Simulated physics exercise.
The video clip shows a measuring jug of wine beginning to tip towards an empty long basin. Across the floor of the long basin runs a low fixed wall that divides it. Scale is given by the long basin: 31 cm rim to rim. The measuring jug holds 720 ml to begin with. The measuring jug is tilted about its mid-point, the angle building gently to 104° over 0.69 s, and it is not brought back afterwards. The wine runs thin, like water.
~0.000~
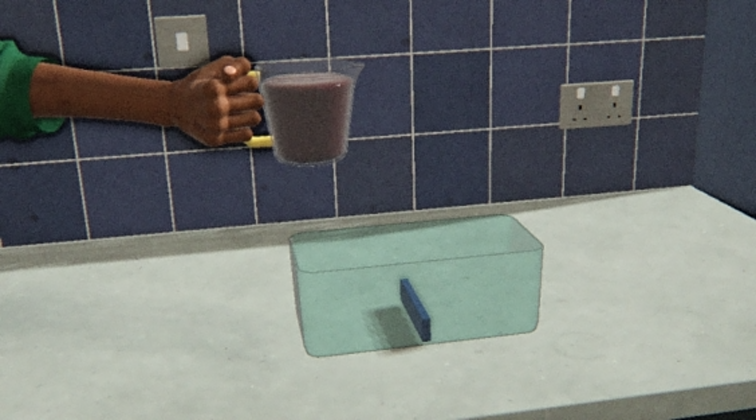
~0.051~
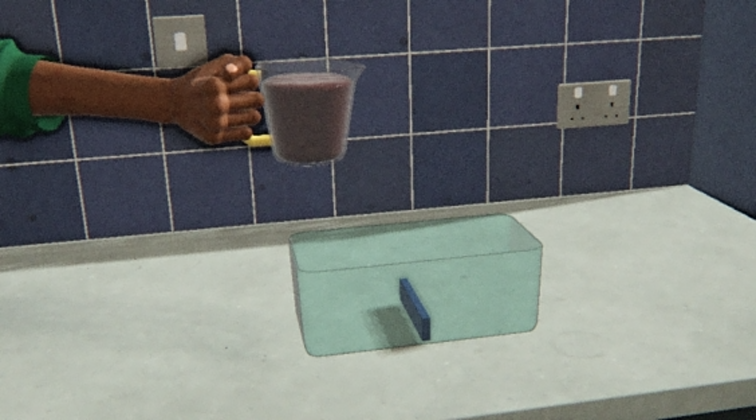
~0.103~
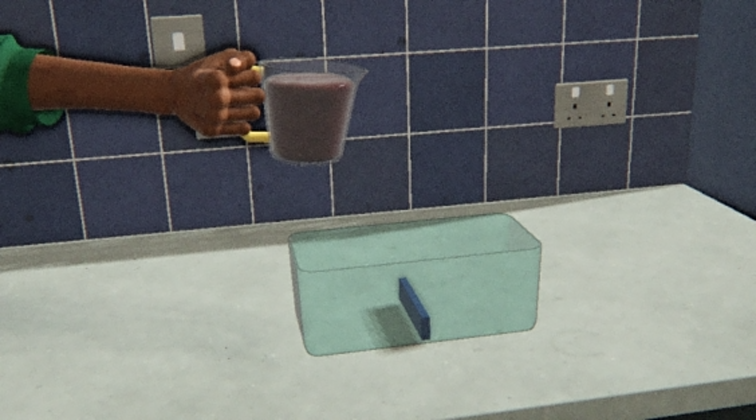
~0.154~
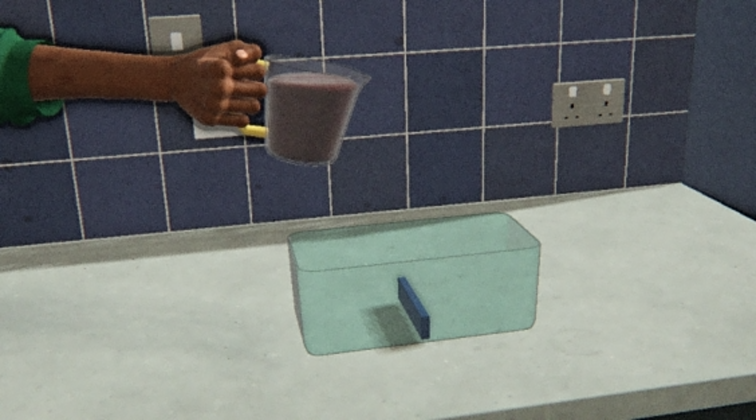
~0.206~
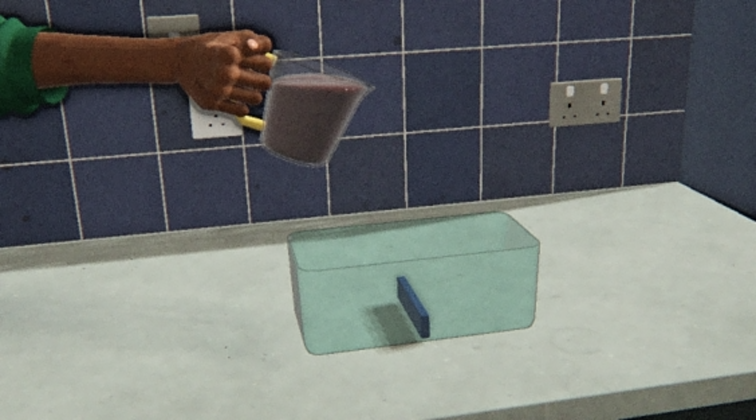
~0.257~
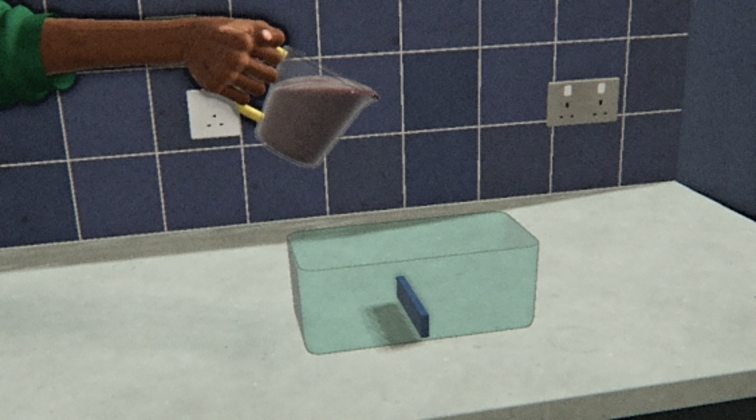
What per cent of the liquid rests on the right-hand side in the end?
73 percent.
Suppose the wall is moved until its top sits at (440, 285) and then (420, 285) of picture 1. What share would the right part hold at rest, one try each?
The first gives near 20 per cent and the second near 60 per cent.
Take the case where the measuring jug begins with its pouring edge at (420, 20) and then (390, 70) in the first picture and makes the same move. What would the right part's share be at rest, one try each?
In order, 65 and 85 per cent.
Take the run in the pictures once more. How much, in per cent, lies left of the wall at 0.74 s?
12 %.
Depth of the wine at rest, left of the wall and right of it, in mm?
Depths: Left near 8 mm, right near 26 mm.
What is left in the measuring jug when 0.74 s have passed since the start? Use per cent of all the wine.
About 8 per cent.
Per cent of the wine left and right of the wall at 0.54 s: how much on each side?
0 per cent left and 16 right, roughly.
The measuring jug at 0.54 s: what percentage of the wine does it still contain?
Roughly 48 %.
Then, 0.54 s in, the tilt is 92° and 49 per cent is still to pour, 0 is left of the wall and 16 right of it.
Then, 0.74 s in, the tilt is 104° and 8 per cent is still to pour, 12 is left of the wall and 61 right of it.
Then, 0.96 s in, the tilt is 104° and 0 per cent is still to pour, 18 is left of the wall and 78 right of it.
Then, 1.19 s in, the tilt is 104° and 0 per cent is still to pour, 22 is left of the wall and 76 right of it.
Finally, 25 per cent lies left of the wall, 73 right of it and 2 outside.
